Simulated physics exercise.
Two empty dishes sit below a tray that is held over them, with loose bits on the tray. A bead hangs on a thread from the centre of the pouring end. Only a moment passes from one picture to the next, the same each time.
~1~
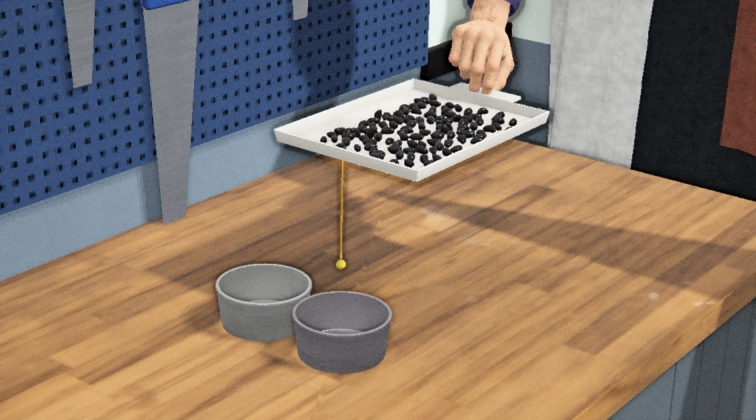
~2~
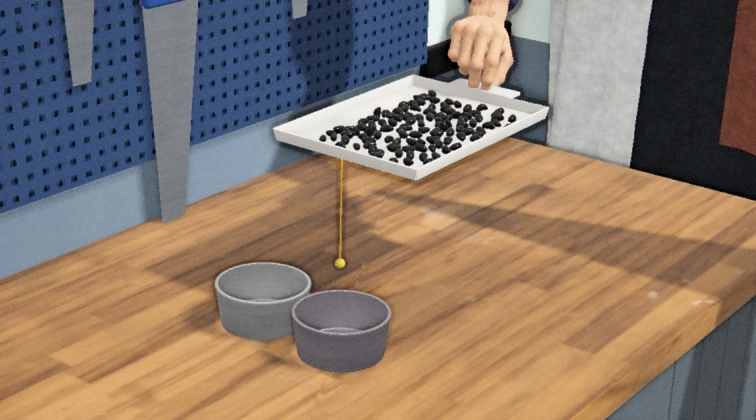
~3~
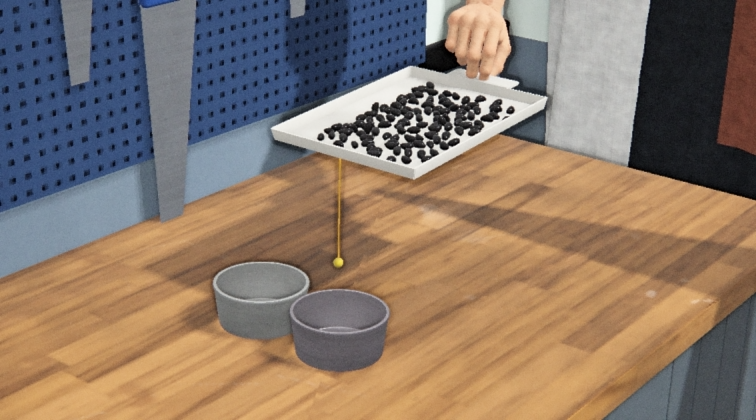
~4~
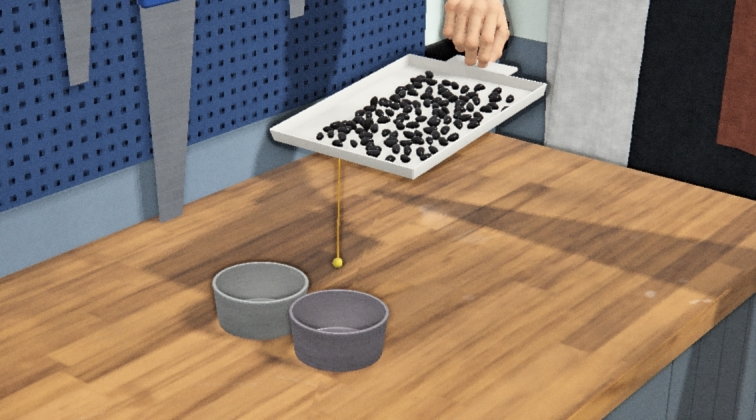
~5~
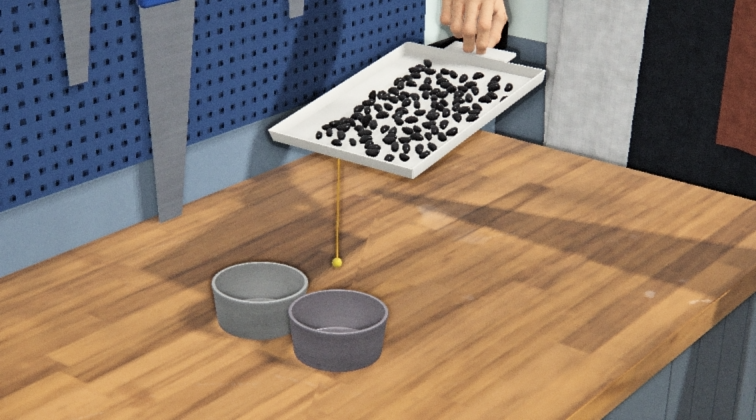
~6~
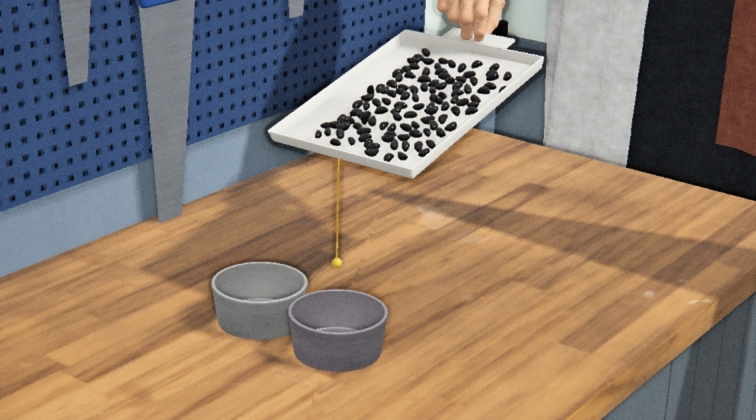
At first, a hand holds a white tray of scattered black beans nearly level above two empty grey dishes on a wooden worktop, a yellow bead hanging below its near edge. Then the hand gradually raises the far side, tilting the tray a little toward the viewer, while the dishes stay put.
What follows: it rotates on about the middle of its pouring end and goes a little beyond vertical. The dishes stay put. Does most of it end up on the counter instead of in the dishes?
No, most of it goes into the dishes.
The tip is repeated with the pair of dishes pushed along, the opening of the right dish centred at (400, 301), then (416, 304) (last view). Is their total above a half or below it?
Taking them in turn, it's short of half and then short of half.
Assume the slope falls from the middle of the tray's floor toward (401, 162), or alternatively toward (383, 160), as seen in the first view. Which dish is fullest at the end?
One: The right one. Two: The right dish.
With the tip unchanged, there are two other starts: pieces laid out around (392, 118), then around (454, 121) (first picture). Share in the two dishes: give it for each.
You'd see roughly 80 per cent first and roughly 80 per cent second.
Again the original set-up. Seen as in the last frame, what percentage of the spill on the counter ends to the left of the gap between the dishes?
Close to 70 in a hundred.
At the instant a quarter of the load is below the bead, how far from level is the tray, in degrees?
Near 110 degrees.
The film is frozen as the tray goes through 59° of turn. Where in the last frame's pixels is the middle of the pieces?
Around (351, 122).
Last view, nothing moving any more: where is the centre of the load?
Near pixel (292, 328).
Soon, tray tipped steeply; nearly all on the tray; a stray few in the air.
A while on, tray tipped right over; nearly all on the tray; a stray few in the right dish; a stray few in the left dish; a stray few outside both; a stray few in the air.
Towards the end, tray tipped past a quarter turn; about a third in the right dish; about a third in the left dish; about a quarter outside both.
Finally, tray tipped past a quarter turn; about a third in the right dish; about a third in the left dish; about a quarter outside both.
